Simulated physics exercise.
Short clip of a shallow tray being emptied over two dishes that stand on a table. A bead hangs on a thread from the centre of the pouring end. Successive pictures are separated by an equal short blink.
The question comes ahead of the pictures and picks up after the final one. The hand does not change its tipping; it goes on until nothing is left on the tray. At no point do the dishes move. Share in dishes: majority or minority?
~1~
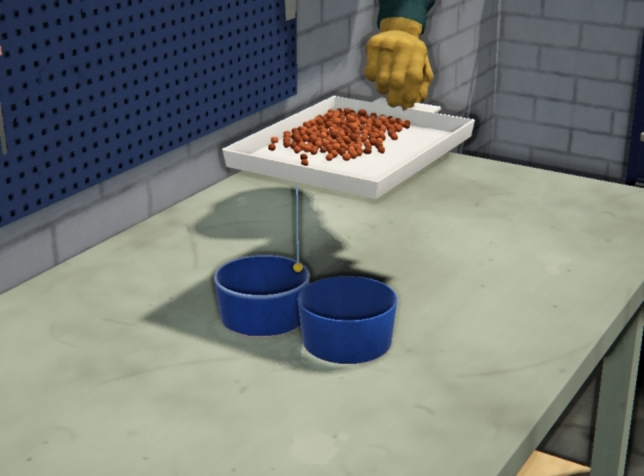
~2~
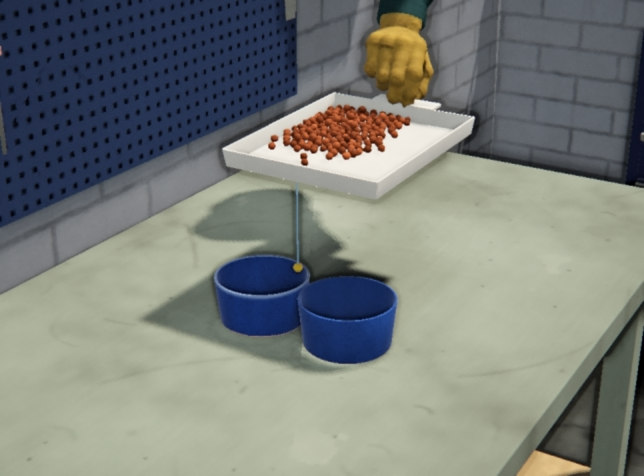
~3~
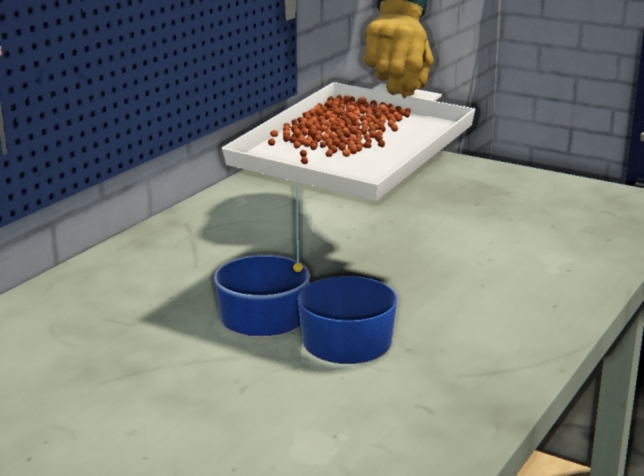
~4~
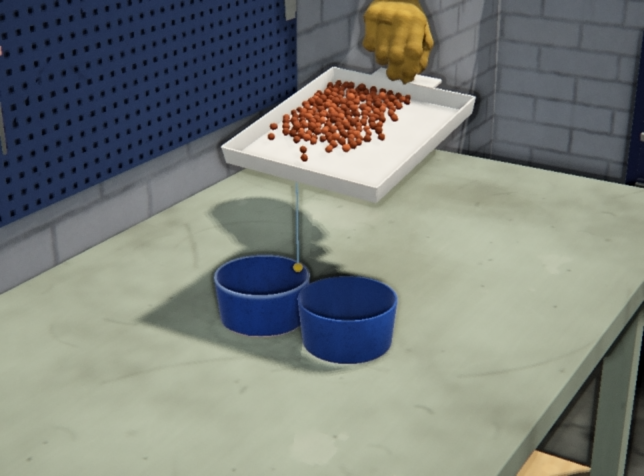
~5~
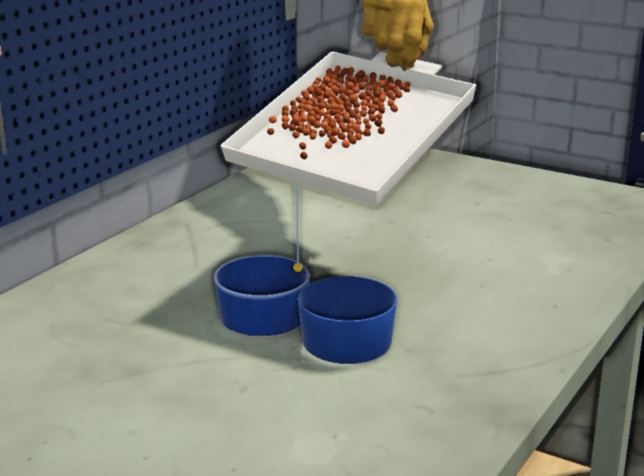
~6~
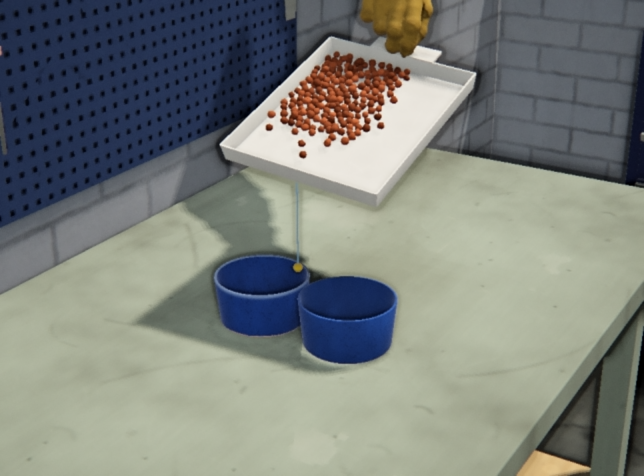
Majority.
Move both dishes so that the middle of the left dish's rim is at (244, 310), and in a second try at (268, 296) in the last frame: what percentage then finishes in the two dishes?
That makes 40 per cent, followed by 90 per cent.
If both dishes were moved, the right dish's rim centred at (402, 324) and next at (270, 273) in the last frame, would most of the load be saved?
Try 1: The greater share; try 2: A lesser share.
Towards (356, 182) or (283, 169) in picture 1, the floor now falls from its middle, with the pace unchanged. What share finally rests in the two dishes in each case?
The first try gives close to 80 per cent, the second close to 60 per cent.
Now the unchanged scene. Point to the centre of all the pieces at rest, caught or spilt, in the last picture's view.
Roughly at pixel (336, 344).
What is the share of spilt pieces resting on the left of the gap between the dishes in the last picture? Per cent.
Close to 70 per cent.
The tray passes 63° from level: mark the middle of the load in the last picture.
Near (335, 174).
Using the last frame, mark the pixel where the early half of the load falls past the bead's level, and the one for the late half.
The leading part at (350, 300), the rest of it at (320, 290).
Shortly afterwards, tray tipped steeply; all but a few on the tray; only a few in the right dish; only a few outside both; a little in the air.
Next, tray tipped past a quarter turn; the bulk on the tray; a little in the right dish; only a few in the left dish; a little outside both; only a few in the air.
Some moments later, tray tipped past a quarter turn; near two thirds in the right dish; only a few in the left dish; near a third outside both.
In the end, tray tipped past a quarter turn; near two thirds in the right dish; only a few in the left dish; near a third outside both.
